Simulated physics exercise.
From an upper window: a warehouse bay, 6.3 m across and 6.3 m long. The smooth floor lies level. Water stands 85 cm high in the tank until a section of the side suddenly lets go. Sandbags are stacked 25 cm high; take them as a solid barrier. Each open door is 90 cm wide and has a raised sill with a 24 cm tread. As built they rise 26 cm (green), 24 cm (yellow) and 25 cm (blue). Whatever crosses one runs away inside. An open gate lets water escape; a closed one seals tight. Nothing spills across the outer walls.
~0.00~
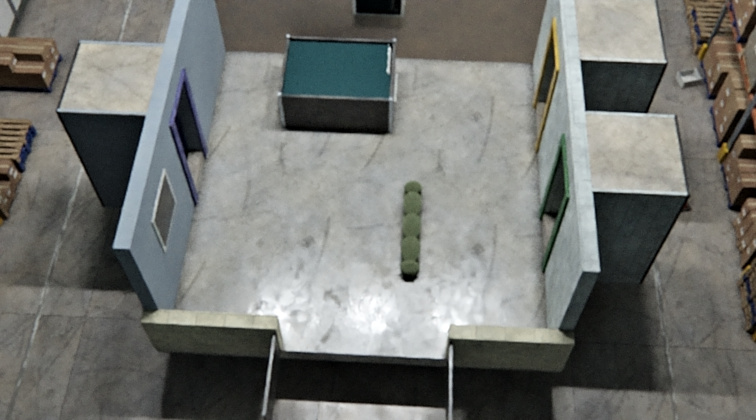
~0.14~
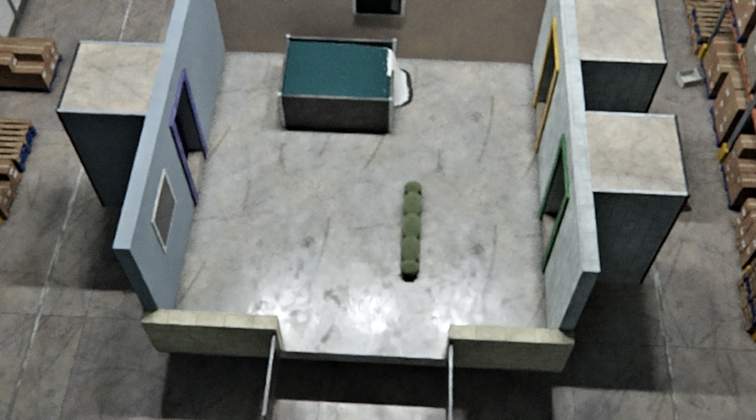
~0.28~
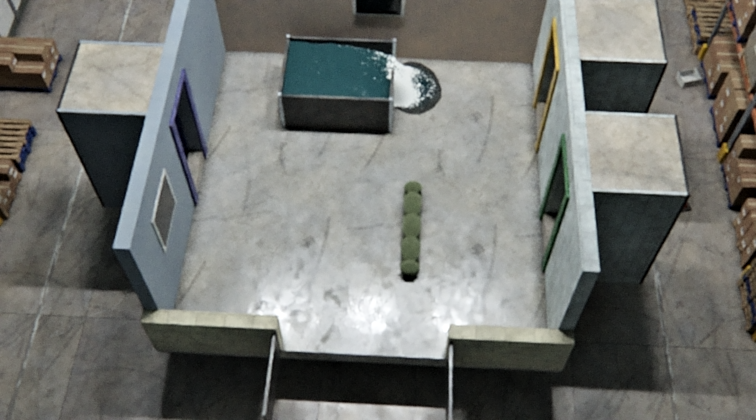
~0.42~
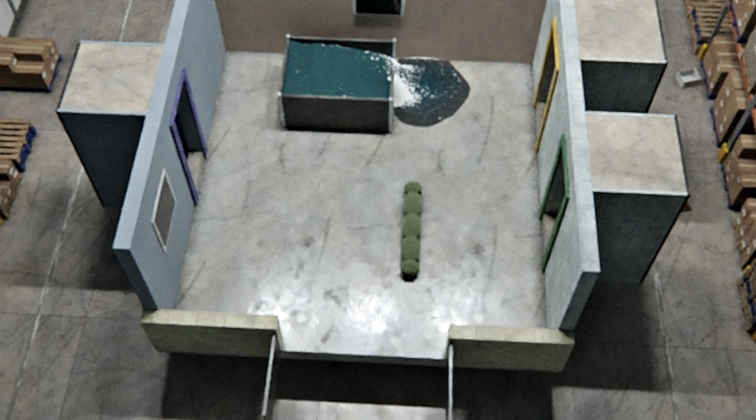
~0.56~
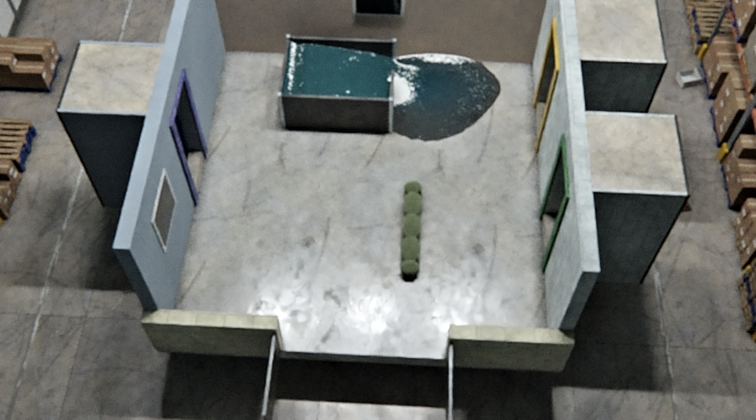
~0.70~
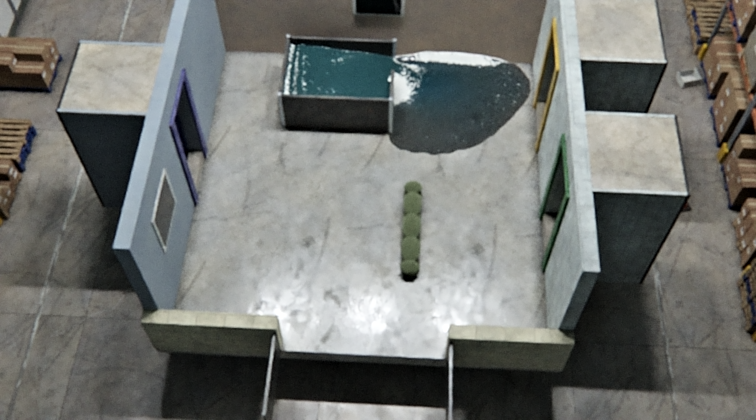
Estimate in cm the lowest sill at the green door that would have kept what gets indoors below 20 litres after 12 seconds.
Close to 7 cm is just enough.
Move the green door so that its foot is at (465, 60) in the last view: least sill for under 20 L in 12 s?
Roughly 21 cm.
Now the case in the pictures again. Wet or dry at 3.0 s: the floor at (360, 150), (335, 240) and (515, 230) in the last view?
In turn: Still dry, not reached, wet.
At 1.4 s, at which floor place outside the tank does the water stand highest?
Near (526, 76).
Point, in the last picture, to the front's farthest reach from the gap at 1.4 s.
Near (531, 187).
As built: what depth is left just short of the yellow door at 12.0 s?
Roughly 6.5 cm deep.
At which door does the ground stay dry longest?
It is the blue one.
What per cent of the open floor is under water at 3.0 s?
Some 35 per cent of it.
After 1.4 s water covers 15 % of the floor, deepest (57 cm) near (526, 76); it has not reached the green door.
After 3.0 s water covers 35 % of the floor, deepest (32 cm) near (527, 97); 10 cm at the green door, 0 litres in over its 26 cm sill.
After 12.0 s water covers 85 % of the floor, deepest (10 cm) near (495, 347); 9 cm at the green door, 0 litres in over its 26 cm sill.
At the green door as built, the water arrived by 1.9 s and peaked near 11 cm at 10.0 s.
With a sill of 6 cm, 34 litres would have come in within the 12 s; with 8.5 cm, 10 litres. So under 20 litres takes about 7 cm.
